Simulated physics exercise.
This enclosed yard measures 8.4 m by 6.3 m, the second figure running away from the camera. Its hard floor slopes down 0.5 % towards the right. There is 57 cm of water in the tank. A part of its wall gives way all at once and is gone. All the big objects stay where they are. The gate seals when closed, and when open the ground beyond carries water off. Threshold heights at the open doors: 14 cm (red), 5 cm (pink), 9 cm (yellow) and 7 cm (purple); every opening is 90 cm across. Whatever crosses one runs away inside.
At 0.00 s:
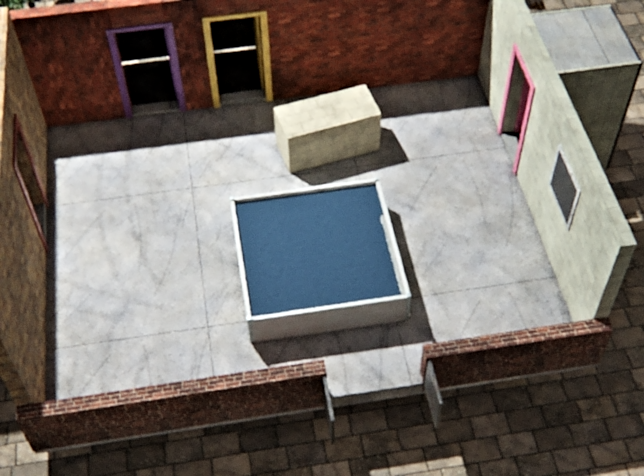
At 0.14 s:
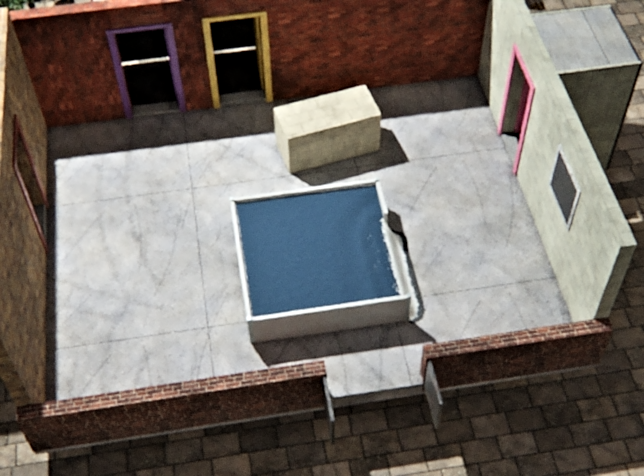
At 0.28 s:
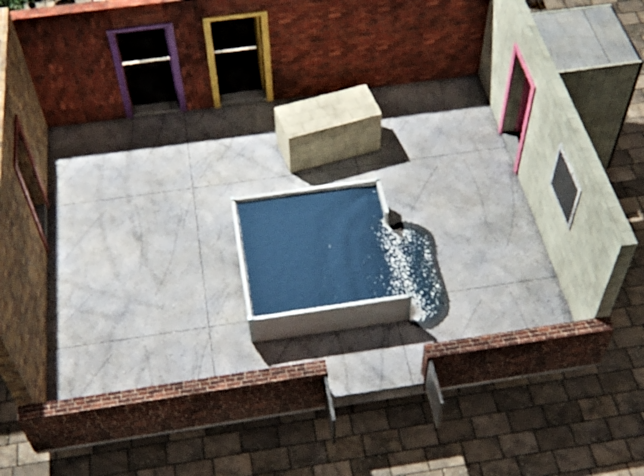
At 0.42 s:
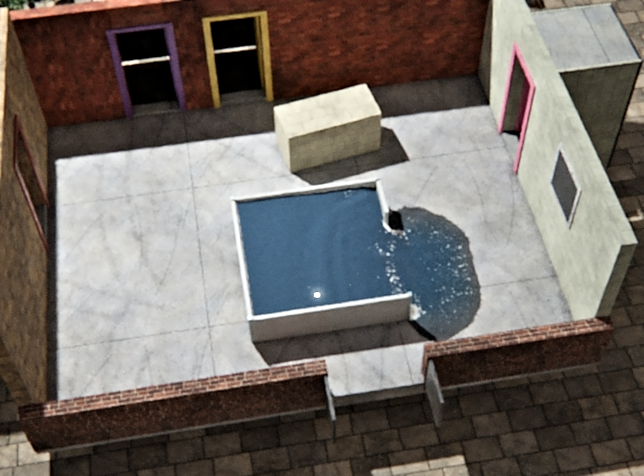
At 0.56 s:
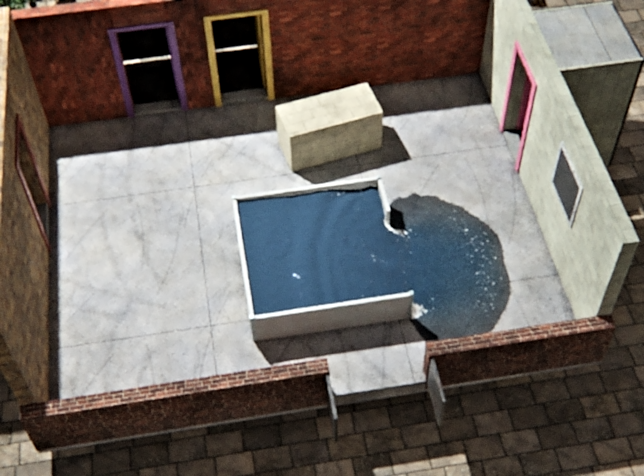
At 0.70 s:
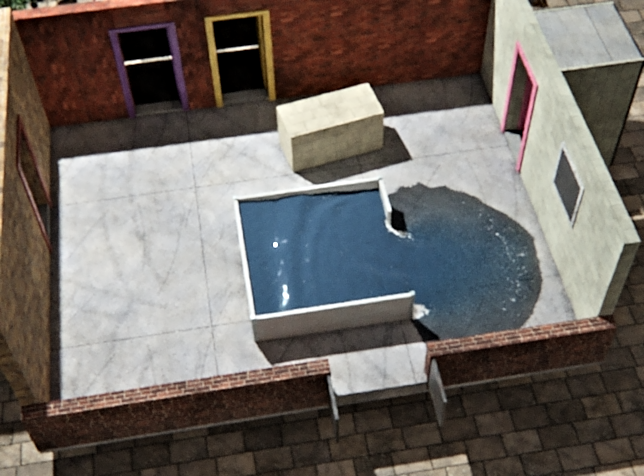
The clip opens on still blue water filling a square, white-walled tank in a walled yard with a pale floor and a large block behind it. Part of the tank's right wall gives way, and water pours through the gap, foaming at first, then spreads rightward across the floor in a widening, rounded pool.
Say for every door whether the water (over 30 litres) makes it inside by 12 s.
Within that time: At the red door it stays under the limit; at the pink door it passes the limit; at the yellow door it does not reach the limit; at the purple door it stays under the limit.
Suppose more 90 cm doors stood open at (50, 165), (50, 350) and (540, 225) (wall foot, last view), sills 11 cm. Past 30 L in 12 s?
In turn: Not over, under, above.
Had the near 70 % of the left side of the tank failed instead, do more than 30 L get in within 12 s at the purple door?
Against that limit: Purple above.
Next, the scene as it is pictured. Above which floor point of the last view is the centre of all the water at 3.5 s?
Around (427, 256).
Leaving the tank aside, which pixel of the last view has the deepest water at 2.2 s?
Around (566, 306).
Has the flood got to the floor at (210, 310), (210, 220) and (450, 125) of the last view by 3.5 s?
In that order: Dry, dry, flooded.
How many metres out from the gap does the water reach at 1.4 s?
Roughly 3.2 m.
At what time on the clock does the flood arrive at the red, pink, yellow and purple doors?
Arrival: Red 8.5 s, pink 1.6 s, yellow 5.0 s, purple 6.0 s.
After 1.4 s water covers 20 % of the floor and is deepest (36 cm) near (552, 271); red door not reached, pink door not reached, yellow door not reached, purple door not reached.
After 2.2 s water covers 20 % of the floor and is deepest (50 cm) near (566, 306); red door not reached, pink door 10 cm at the sill, 2 L in, yellow door not reached, purple door not reached.
After 3.5 s water covers 35 % of the floor and is deepest (30 cm) near (577, 334); red door not reached, pink door 10 cm at the sill, 18 L in, yellow door not reached, purple door not reached.
After 7.0 s water covers 70 % of the floor and is deepest (19 cm) near (443, 85); red door not reached, pink door 8 cm at the sill, 55 L in, yellow door 5 cm at the sill, 0 L in, purple door 3 cm at the sill, 0 L in.
After 12.0 s water covers 95 % of the floor and is deepest (12 cm) near (486, 100); red door 7 cm at the sill, 0 L in, pink door 10 cm at the sill, 123 L in, yellow door 5 cm at the sill, 0 L in, purple door 4 cm at the sill, 0 L in.
